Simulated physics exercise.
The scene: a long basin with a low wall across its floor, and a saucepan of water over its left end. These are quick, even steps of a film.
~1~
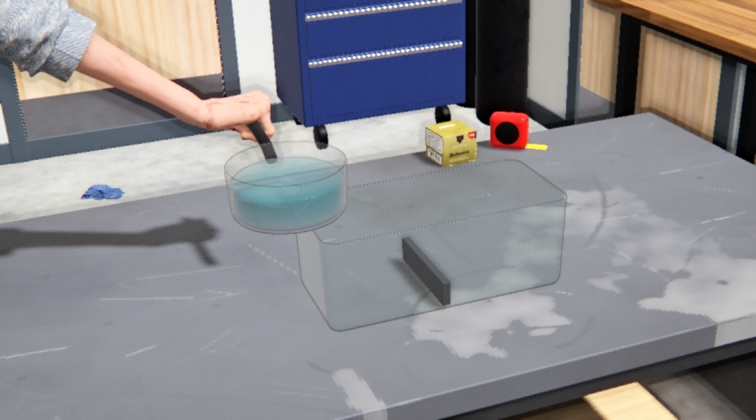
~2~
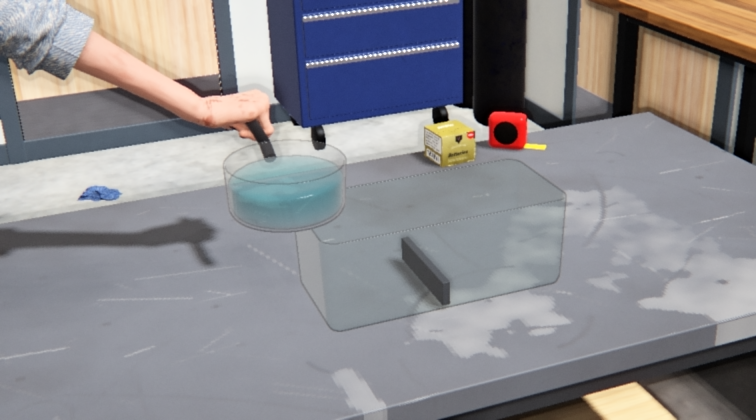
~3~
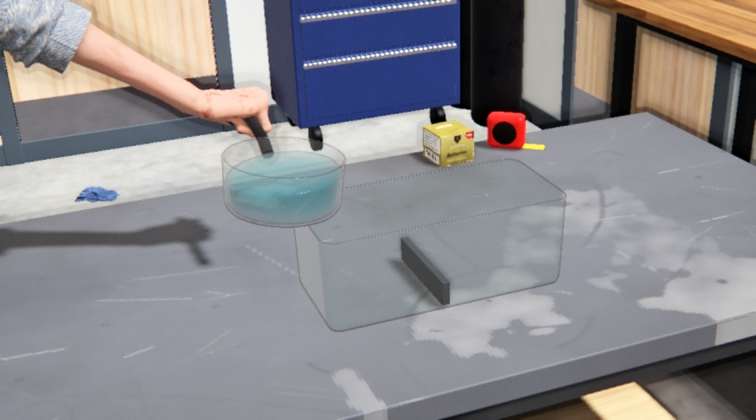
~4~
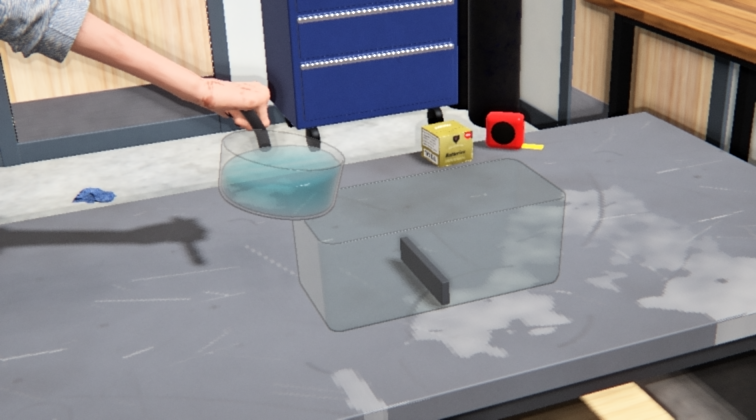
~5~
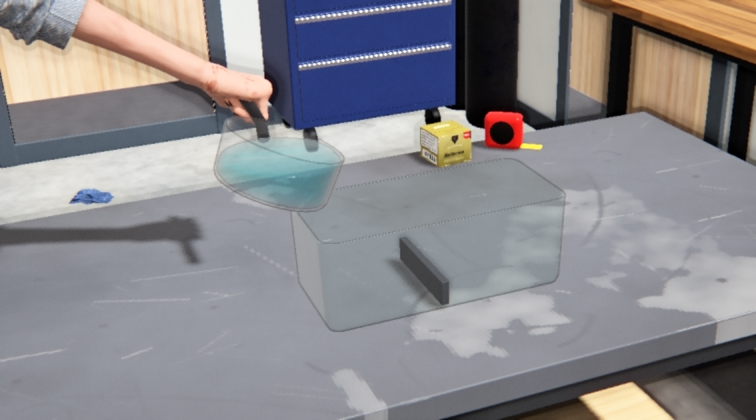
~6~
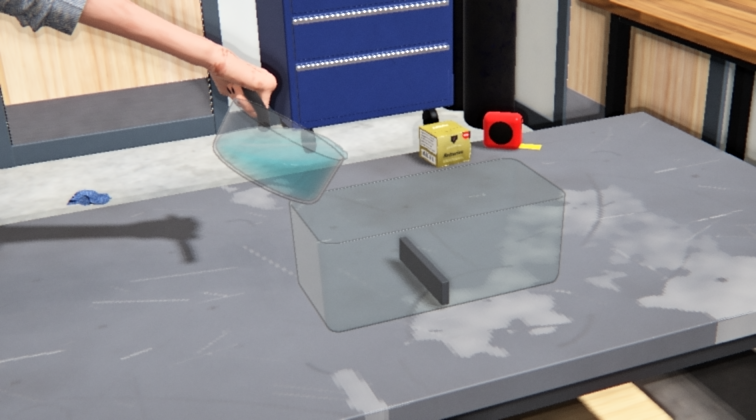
A hand tilting a clear saucepan of blue water rightward above the left end of a long transparent basin on a grey workbench.
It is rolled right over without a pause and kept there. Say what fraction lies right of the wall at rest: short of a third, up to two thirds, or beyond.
It comes to from a third to two thirds.
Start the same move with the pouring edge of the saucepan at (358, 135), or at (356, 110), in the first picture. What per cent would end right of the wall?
About 75 and 75 per cent.
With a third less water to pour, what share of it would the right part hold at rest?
Close to 40 per cent.
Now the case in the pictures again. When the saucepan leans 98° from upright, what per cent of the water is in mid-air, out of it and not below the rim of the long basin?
Close to 55 per cent.
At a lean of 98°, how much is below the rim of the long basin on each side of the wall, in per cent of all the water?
Left: 20 %. Right: 5 %.
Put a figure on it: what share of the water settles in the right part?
Roughly 55 in a hundred.
A moment on, the saucepan is tipped on its side and 22 per cent is still to pour, 21 is left of the wall and 4 right of it.
Next, the saucepan is tipped right over and 1 per cent is still to pour, 32 is left of the wall and 61 right of it.
Then the saucepan is tipped right over and 0 per cent is still to pour, 42 is left of the wall and 56 right of it.
Later the saucepan is tipped right over and 0 per cent is still to pour, 43 is left of the wall and 56 right of it.
At rest 43 per cent lies left of the wall, 56 right of it and 1 outside.
